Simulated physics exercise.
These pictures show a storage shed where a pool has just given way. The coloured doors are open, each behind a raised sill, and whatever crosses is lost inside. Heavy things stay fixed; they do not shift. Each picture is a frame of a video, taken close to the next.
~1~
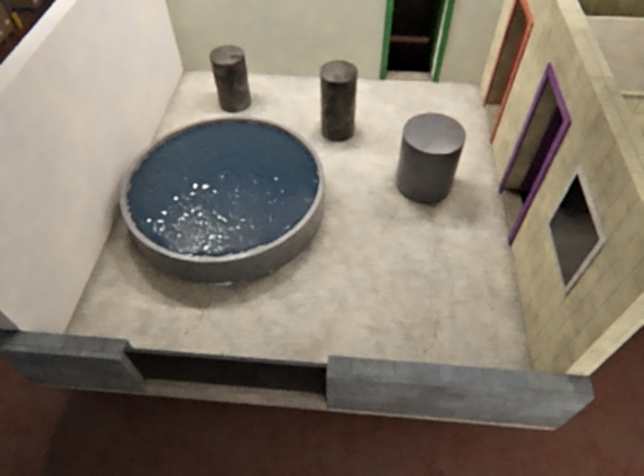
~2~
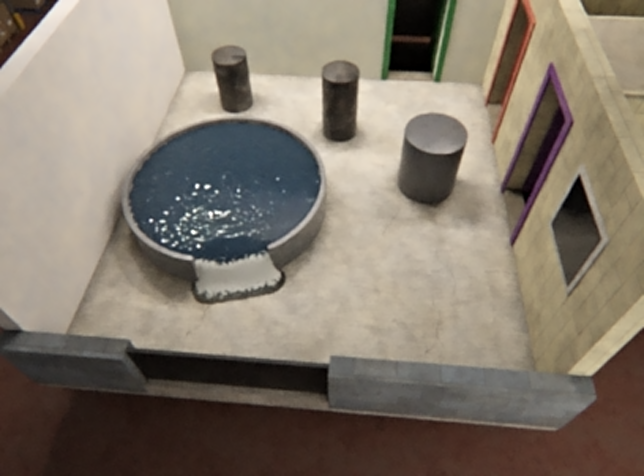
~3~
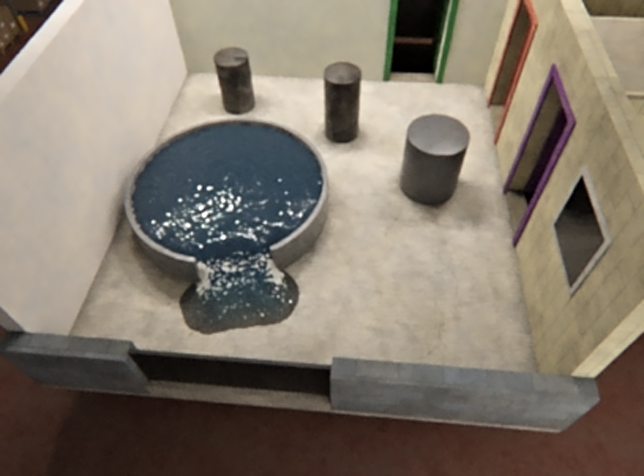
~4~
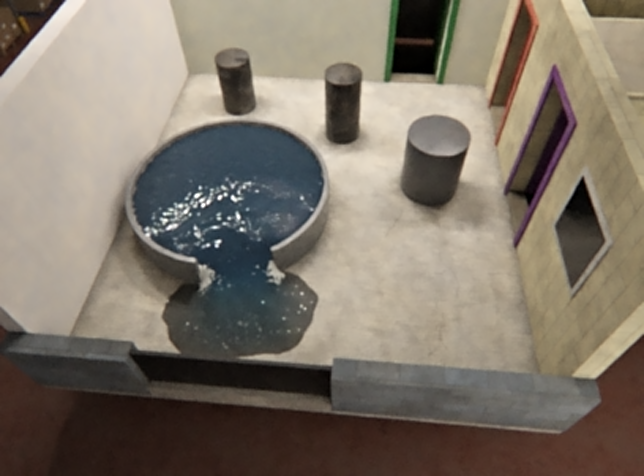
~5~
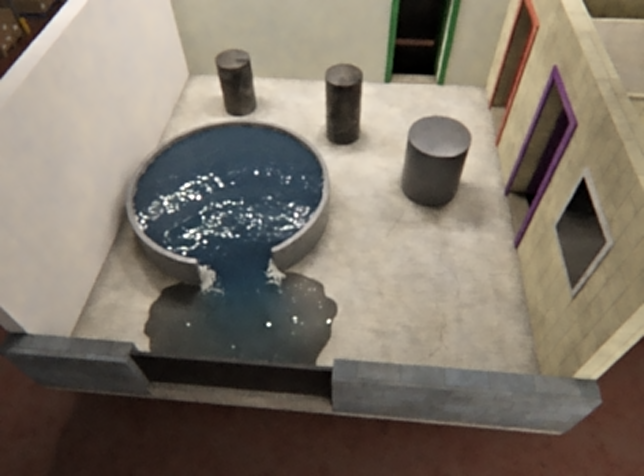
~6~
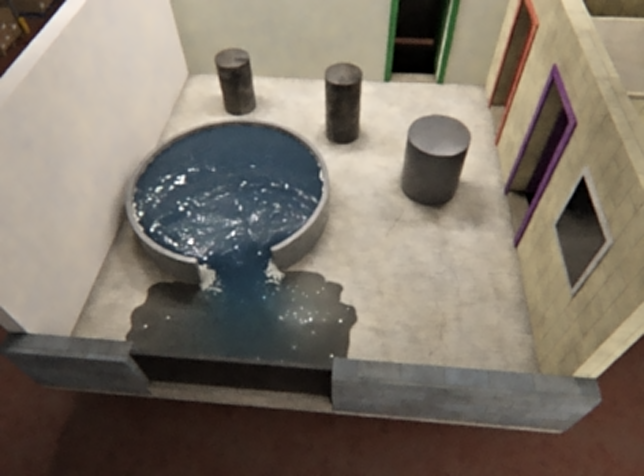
At first, a round pool of blue water sits whole and still on a pale floor, near three dark cylinders and coloured doorways. Then a gap opens in its near side and water pours out, fanning forward across the floor to the low front wall and spreading sideways in a dark sheet.
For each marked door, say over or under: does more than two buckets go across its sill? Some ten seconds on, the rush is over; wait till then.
Purple door: Under, red door: Under, green door: Over.
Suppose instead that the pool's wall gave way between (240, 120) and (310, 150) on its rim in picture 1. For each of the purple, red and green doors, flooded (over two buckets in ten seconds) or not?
Purple stays within it, red exceeds the limit, green exceeds the limit.
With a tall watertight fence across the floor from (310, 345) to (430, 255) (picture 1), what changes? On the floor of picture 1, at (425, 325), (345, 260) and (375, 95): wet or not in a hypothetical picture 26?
Reading them off in sequence: Swamped, swamped, spared.
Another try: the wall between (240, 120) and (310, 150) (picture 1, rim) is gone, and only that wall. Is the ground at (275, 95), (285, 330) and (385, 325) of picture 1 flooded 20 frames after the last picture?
Point one reached; point two not reached; point three not reached.
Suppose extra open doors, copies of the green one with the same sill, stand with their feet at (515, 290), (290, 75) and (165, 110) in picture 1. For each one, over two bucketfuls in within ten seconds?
Checking each in order, the first beats the threshold, the second misses the threshold, and the third misses the threshold.
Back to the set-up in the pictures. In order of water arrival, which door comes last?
Answer is the green-painted one.
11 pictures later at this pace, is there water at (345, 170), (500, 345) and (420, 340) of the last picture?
First spot not wet, second soaked, third soaked.
A moment on, water covers 15 % of the floor; the purple door not reached, the red door not reached, the green door not reached.
Next, water covers 25 % of the floor; the purple door not reached, the red door not reached, the green door not reached.
Then, water covers 40 % of the floor; the purple door wet at the sill, nothing in, the red door not reached, the green door not reached.
Later, water covers 70 % of the floor; the purple door wet at the sill, nothing in, the red door wet at the sill, nothing in, the green door under two buckets in.
In the end, water covers 100 % of the floor; the purple door wet at the sill, nothing in, the red door wet at the sill, nothing in, the green door over two buckets in.
